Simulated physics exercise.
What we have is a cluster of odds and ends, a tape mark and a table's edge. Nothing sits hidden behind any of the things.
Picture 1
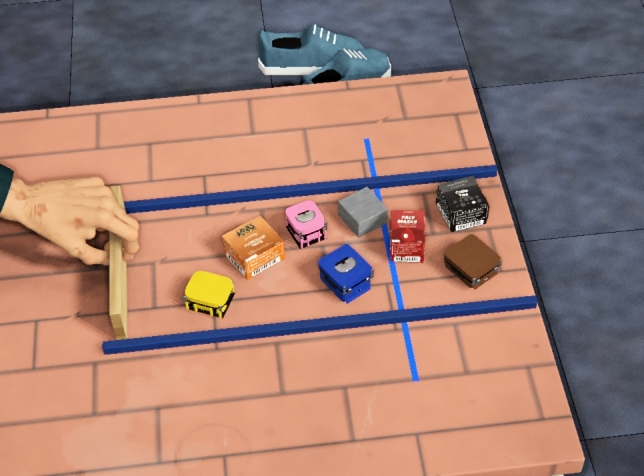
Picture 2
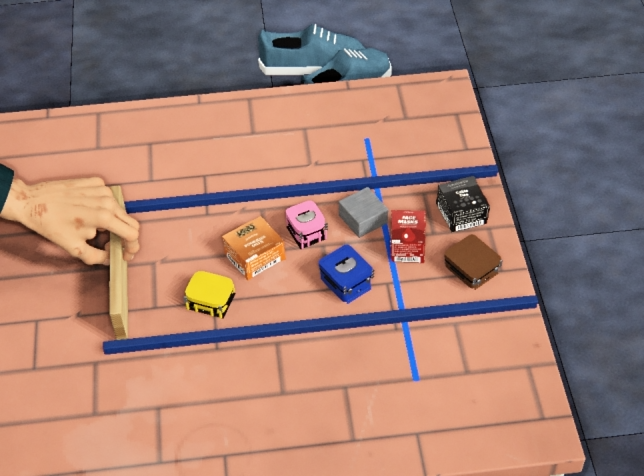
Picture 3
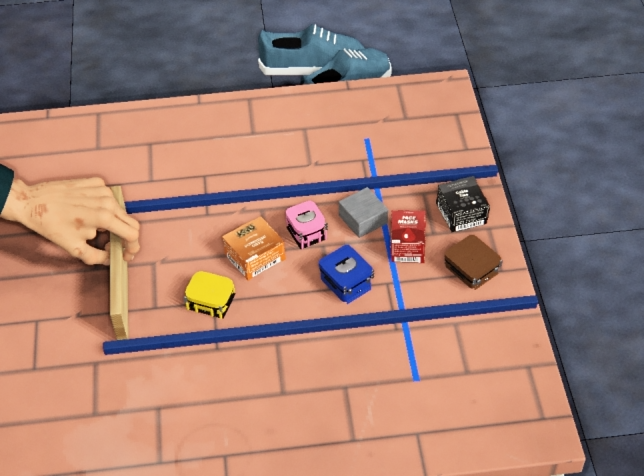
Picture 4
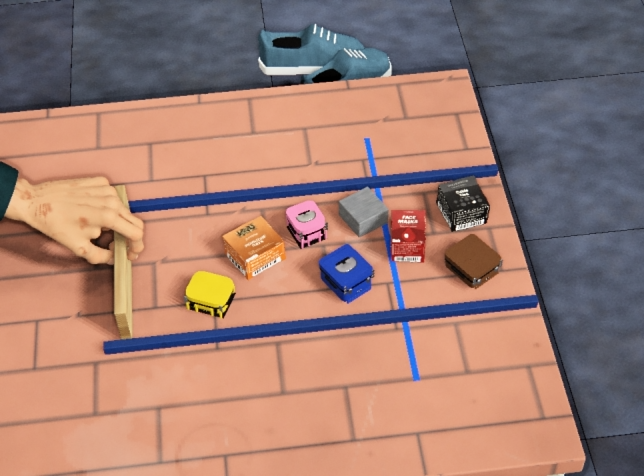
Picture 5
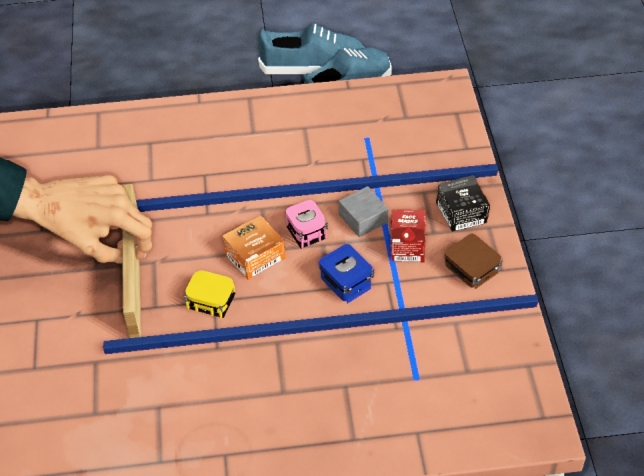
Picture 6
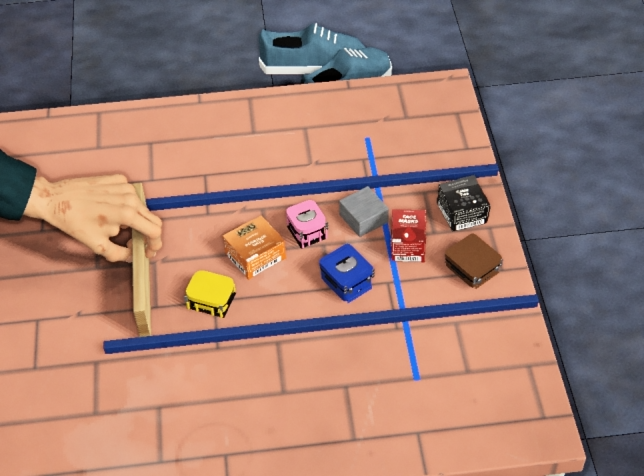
On a brick-patterned tabletop, a hand holds a wooden board still, then slides it slowly right toward scattered small boxes and cases.
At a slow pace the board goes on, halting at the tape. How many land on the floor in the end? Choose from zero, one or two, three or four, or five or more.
In the end, zero land there.
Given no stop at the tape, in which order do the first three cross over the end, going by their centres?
Earliest first: The black box, then the brown case, and then the grey block.
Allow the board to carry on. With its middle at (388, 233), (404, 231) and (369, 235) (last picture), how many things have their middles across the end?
Middles past end - pos 1: 0, pos 2: 1, pos 3: 0.
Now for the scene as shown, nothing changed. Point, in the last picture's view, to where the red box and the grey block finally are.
First object about (470, 229); second object about (465, 191).
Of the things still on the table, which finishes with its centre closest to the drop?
The black box finishes closest.
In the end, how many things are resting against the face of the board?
The count in contact is 2.
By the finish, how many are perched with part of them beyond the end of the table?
The total comes out at 1.
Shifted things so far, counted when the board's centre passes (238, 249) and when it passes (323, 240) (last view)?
I make it 2 at the first spot and 5 at the other.
Early on, none off yet; black box at rest near (463, 203); brown case at rest near (473, 262); red box at rest near (408, 236).
Finally, the number that fall off is zero.
